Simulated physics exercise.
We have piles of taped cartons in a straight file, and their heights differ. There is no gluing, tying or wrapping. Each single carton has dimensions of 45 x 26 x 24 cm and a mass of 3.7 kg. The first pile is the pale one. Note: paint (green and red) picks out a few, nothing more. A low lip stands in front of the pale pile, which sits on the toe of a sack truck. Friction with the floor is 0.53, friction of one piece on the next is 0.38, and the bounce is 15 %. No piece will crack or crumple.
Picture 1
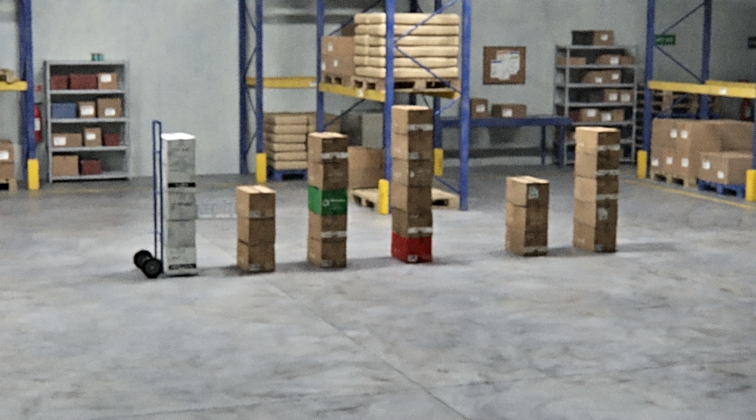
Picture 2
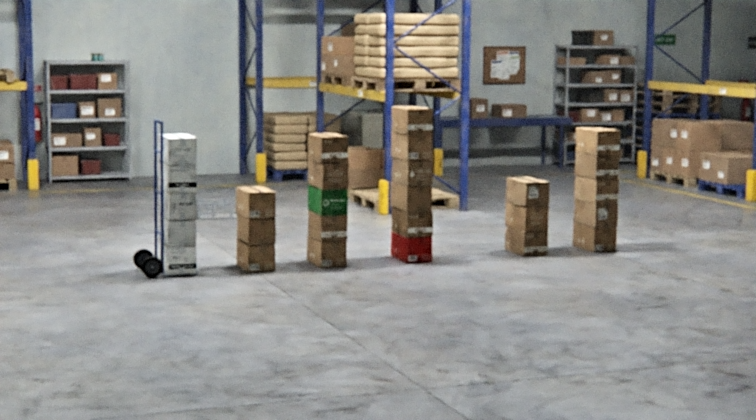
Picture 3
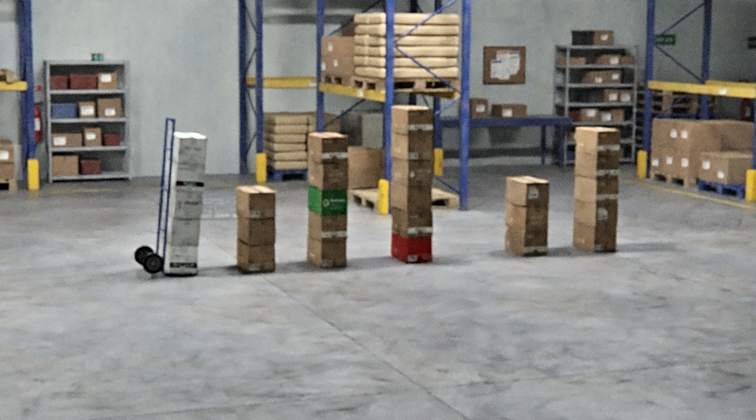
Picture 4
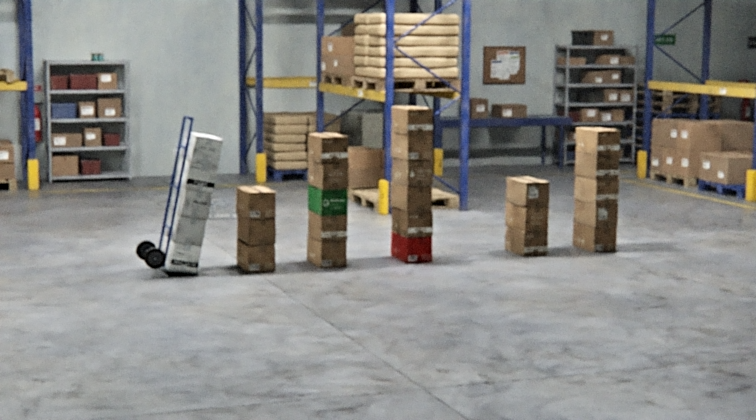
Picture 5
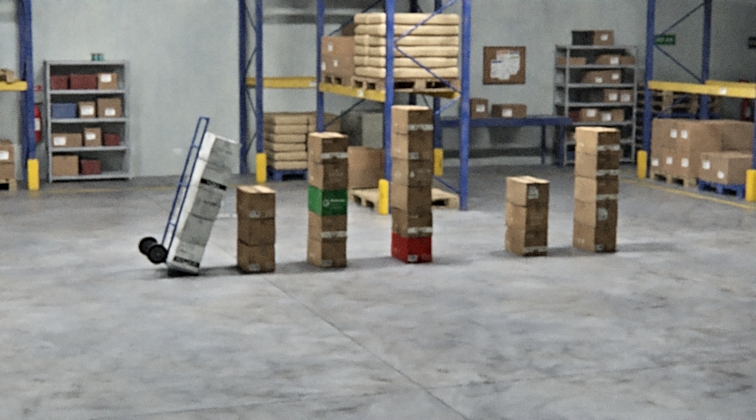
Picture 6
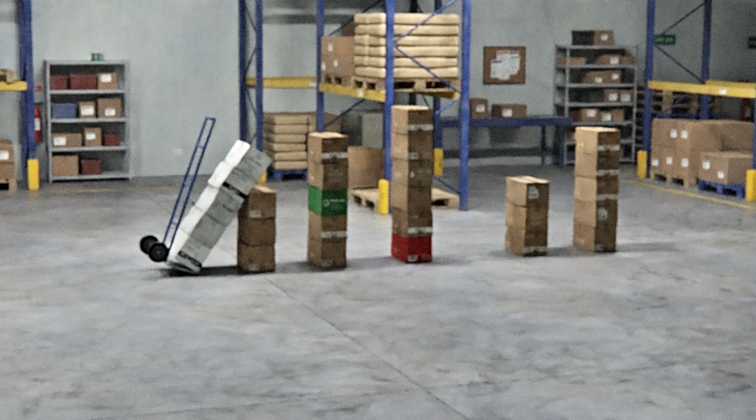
Pale stack of cartons on a sack truck tilting right and leaning over beside a row of still brown carton piles.
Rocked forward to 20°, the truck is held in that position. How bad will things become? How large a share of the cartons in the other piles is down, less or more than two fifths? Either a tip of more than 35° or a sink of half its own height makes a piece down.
The share down is more than two fifths.
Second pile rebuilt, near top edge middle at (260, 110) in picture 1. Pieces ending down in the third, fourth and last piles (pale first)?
The tally would be third 5, then fourth 6, then last 0.
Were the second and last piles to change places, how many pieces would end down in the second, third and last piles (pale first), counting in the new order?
Pile by pile, you'd see second at 5, third at 5 and last at 2 down.
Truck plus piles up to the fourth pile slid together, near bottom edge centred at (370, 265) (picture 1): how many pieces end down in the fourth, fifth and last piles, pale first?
The tally would be fourth 6, then fifth 2, then last 0.
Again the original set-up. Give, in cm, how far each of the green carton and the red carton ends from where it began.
Approx. distance from start in cm - green 80, red 20.
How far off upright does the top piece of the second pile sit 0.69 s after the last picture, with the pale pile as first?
I'd say it's at some 40° by then.
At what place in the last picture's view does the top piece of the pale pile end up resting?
Around (352, 222).
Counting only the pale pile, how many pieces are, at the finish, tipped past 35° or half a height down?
5.
Then, 0.69 s on from the sixth picture, 5 of the pale pile down; 3 of the 22 other cartons down; green carton tipped 4°.
Then, 1.71 s on from the sixth picture, 5 of the pale pile down; 7 of the 22 other cartons down; green carton on its side; red carton tipped 15°.
Then, 3.11 s on from the sixth picture, 5 of the pale pile down; 15 of the 22 other cartons down; green carton on its side; red carton tipped 54°.
Finally, 5 of the pale pile down; 19 of the 22 other cartons down; green carton on its side; red carton tipped 54°. That is 86 per cent. Seen by the last camera, middles, green carton near (386, 247), red carton near (426, 240).
